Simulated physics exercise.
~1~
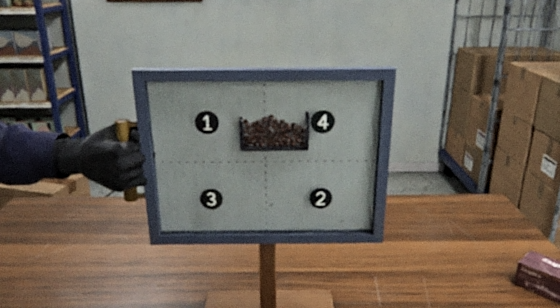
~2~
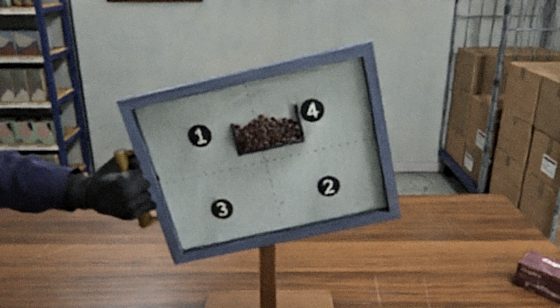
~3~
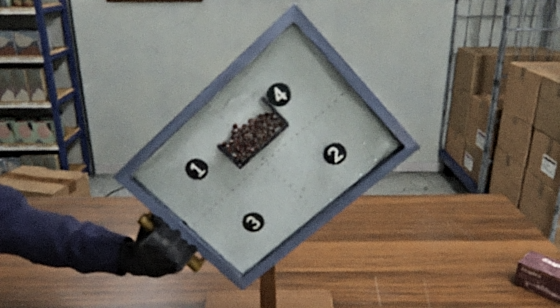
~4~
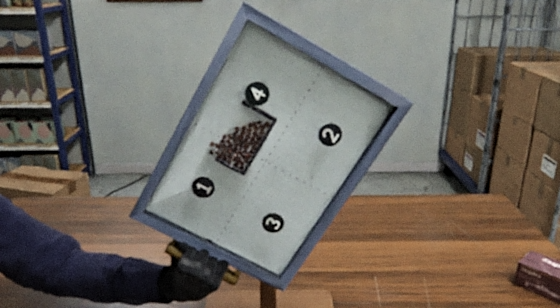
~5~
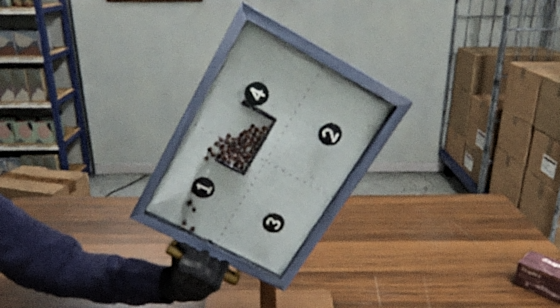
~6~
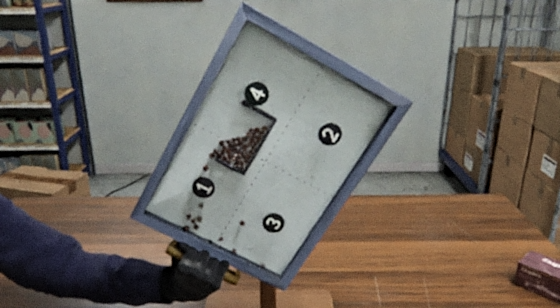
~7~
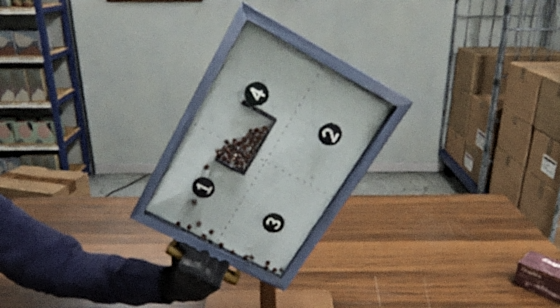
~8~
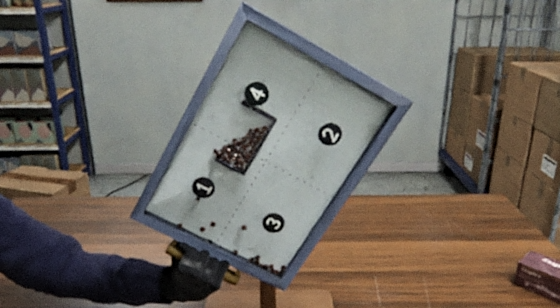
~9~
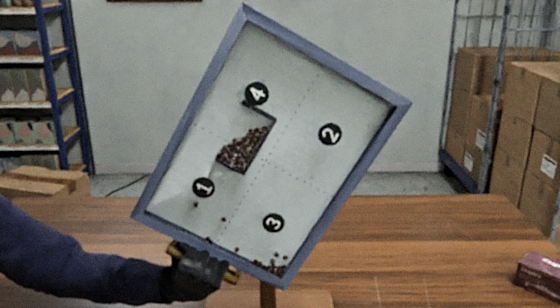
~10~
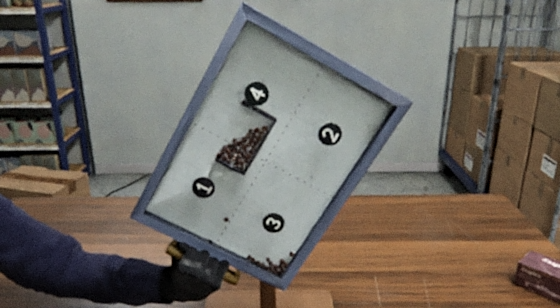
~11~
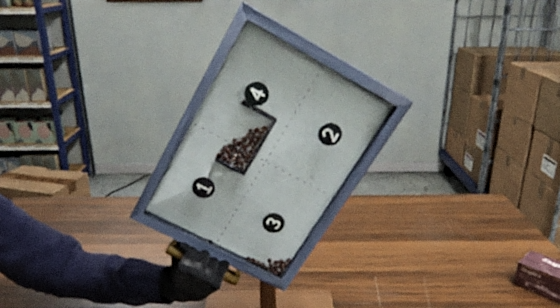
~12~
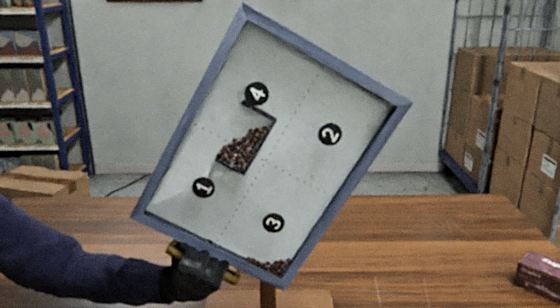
A shallow, blue-framed box with a pale back stands upright on a post above a wooden table, seen from the front in a storeroom with shelves on the left and stacked cartons on the right. Dark beads fill a small open tray inside, among four numbered black discs. A gloved hand at the left edge turns the box anticlockwise until it leans steeply, then holds it there. Some beads spill from the tray past the disc marked one and slide along the lower edge. They gather in the bottom corner near disc three, while many stay in the tray.
